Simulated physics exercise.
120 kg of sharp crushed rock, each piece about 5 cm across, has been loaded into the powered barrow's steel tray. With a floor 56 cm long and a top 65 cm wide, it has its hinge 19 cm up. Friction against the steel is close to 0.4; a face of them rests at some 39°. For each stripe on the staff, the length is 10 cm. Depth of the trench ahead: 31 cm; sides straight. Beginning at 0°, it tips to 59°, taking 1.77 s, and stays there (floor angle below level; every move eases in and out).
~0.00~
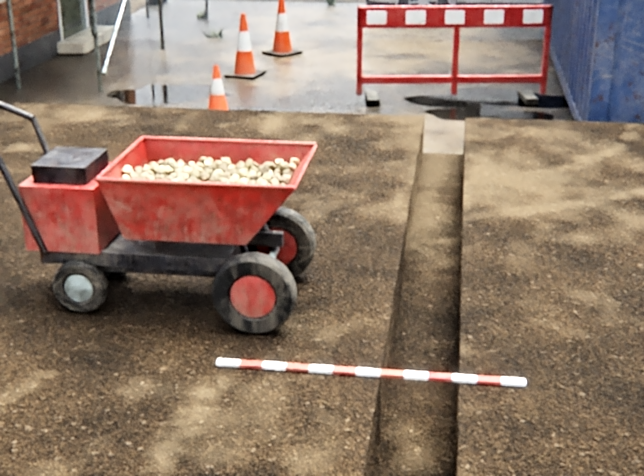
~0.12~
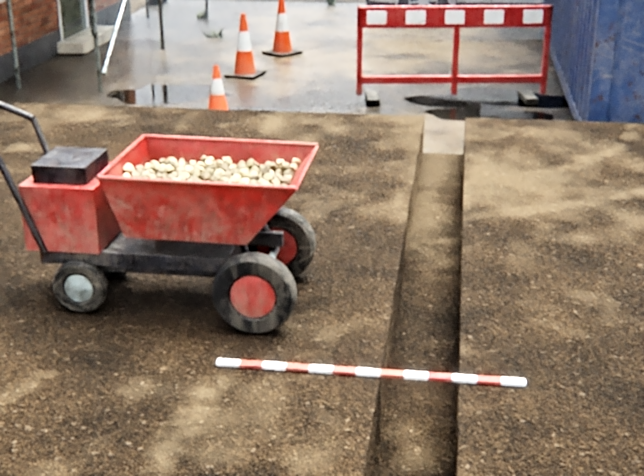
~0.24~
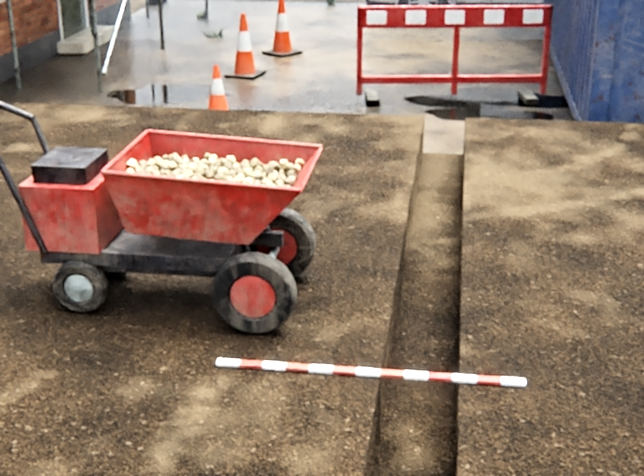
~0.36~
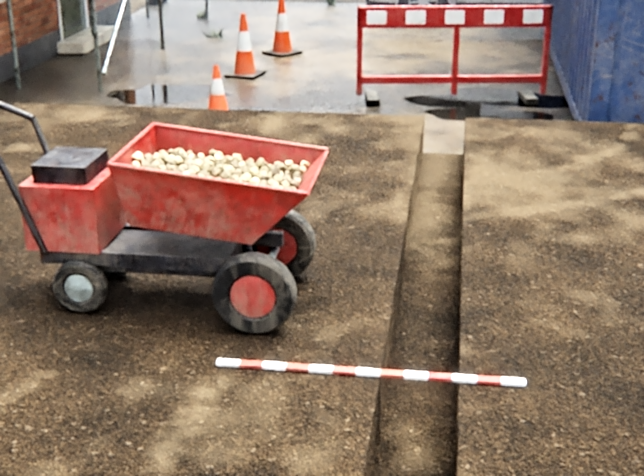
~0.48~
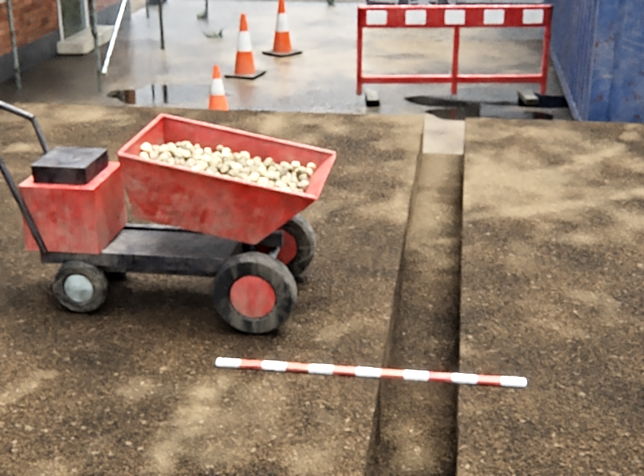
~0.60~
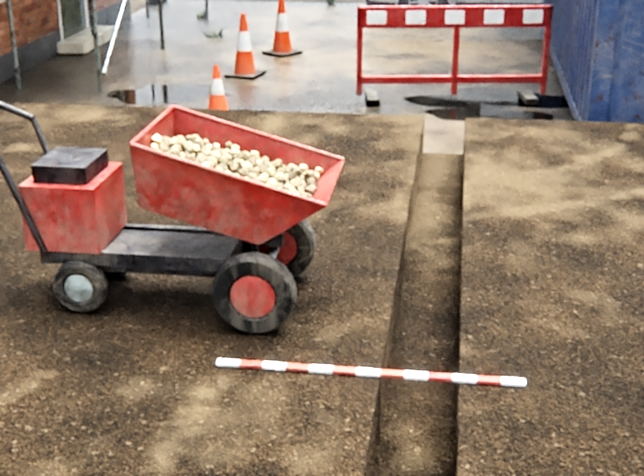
A red powered barrow with black wheels and a tray of pale stones stands at the left on brown, gritty ground, seen from slightly above and to the side. A straight trench runs to its right with a red-and-white staff lying across it, while orange cones, a red-and-white barrier and a blue wall stand behind. The tray tilts gradually down toward the right, its left end rising, while the barrow stays still.
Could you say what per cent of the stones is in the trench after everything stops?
I would put it at 24 per cent.
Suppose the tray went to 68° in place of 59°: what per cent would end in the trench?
Roughly 75 percent.
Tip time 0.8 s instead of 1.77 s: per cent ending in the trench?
Then roughly 40 percent.
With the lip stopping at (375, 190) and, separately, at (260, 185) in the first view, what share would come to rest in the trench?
Near 5 and near 10 percent.
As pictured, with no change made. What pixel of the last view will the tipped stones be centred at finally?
The middle should be near (422, 370).
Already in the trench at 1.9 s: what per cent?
Close to 0 per cent has got there by then.
After 1.3 s the floor is at 50°; 100 % in the tray; the foremost stones are at (355, 232).
After 1.9 s the floor is at 59°; 99 % in the tray, 1 % in the trench; the foremost stones are at (402, 274).
After 2.2 s the floor is at 59°; 92 % in the tray, 1 % short of the trench, 7 % in the trench; the foremost stones are at (441, 358).
After 4.2 s the floor is at 59°; 76 % in the tray, 24 % in the trench; the foremost stones are at (453, 372).
